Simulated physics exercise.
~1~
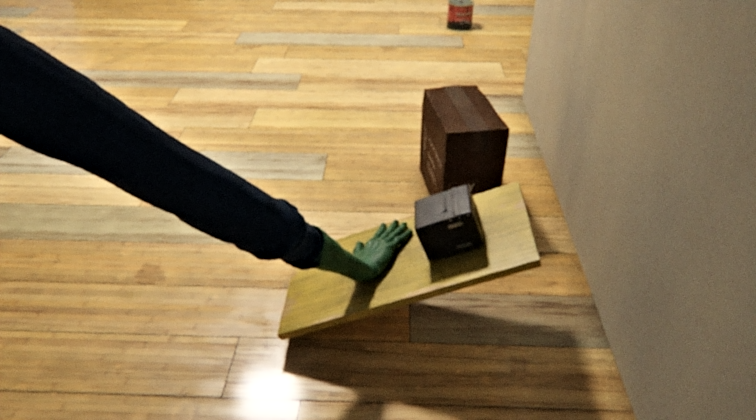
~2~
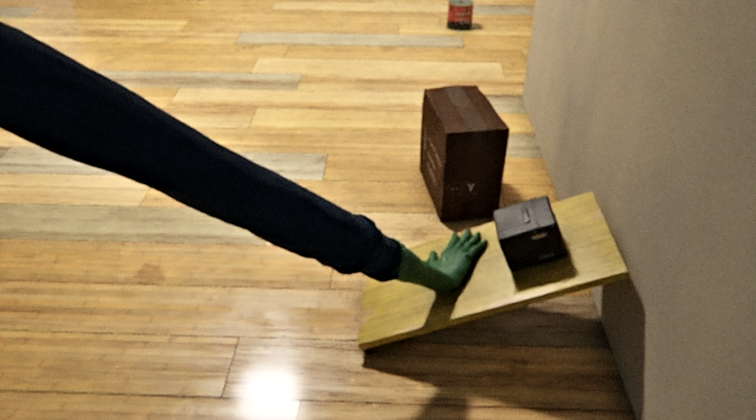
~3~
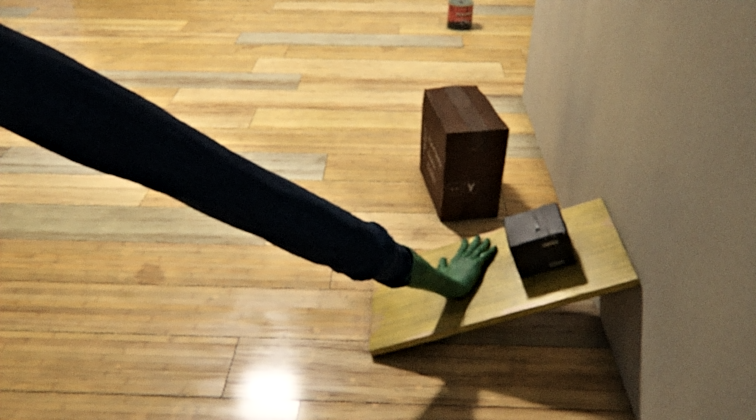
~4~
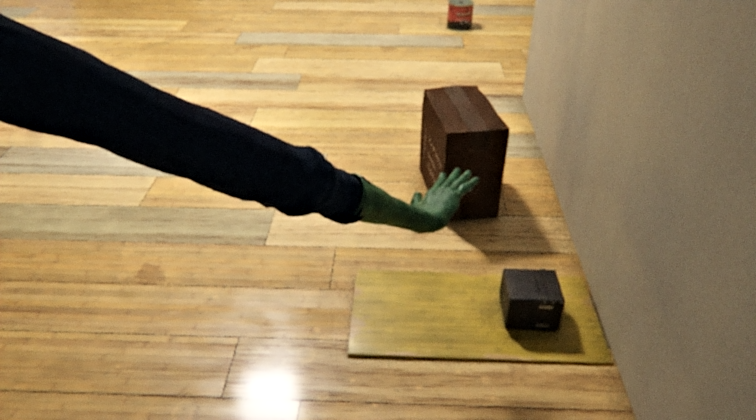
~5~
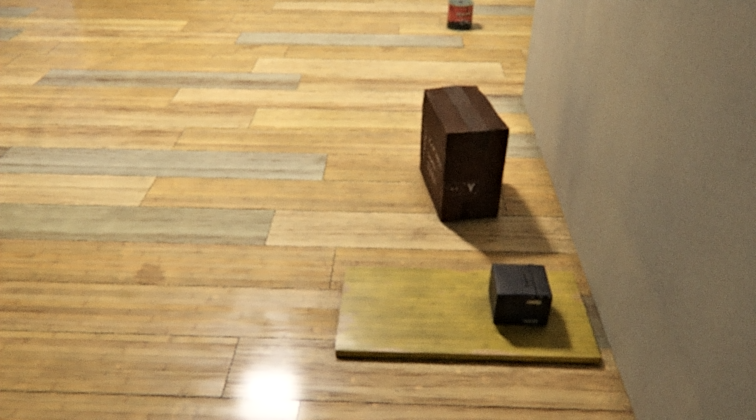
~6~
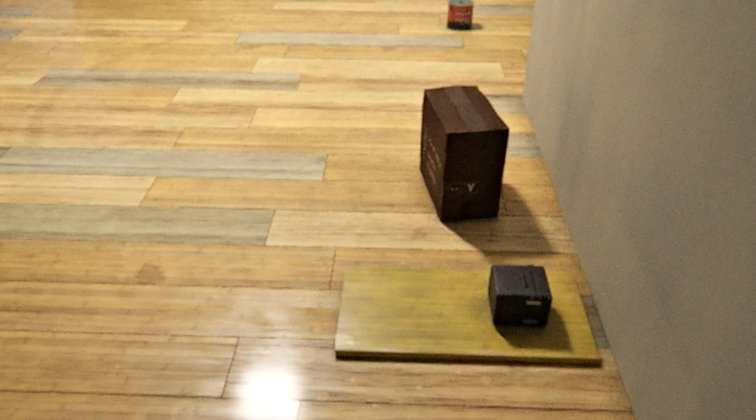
On a wooden floor, a hand props a yellow board against the wall, but it slides flat.
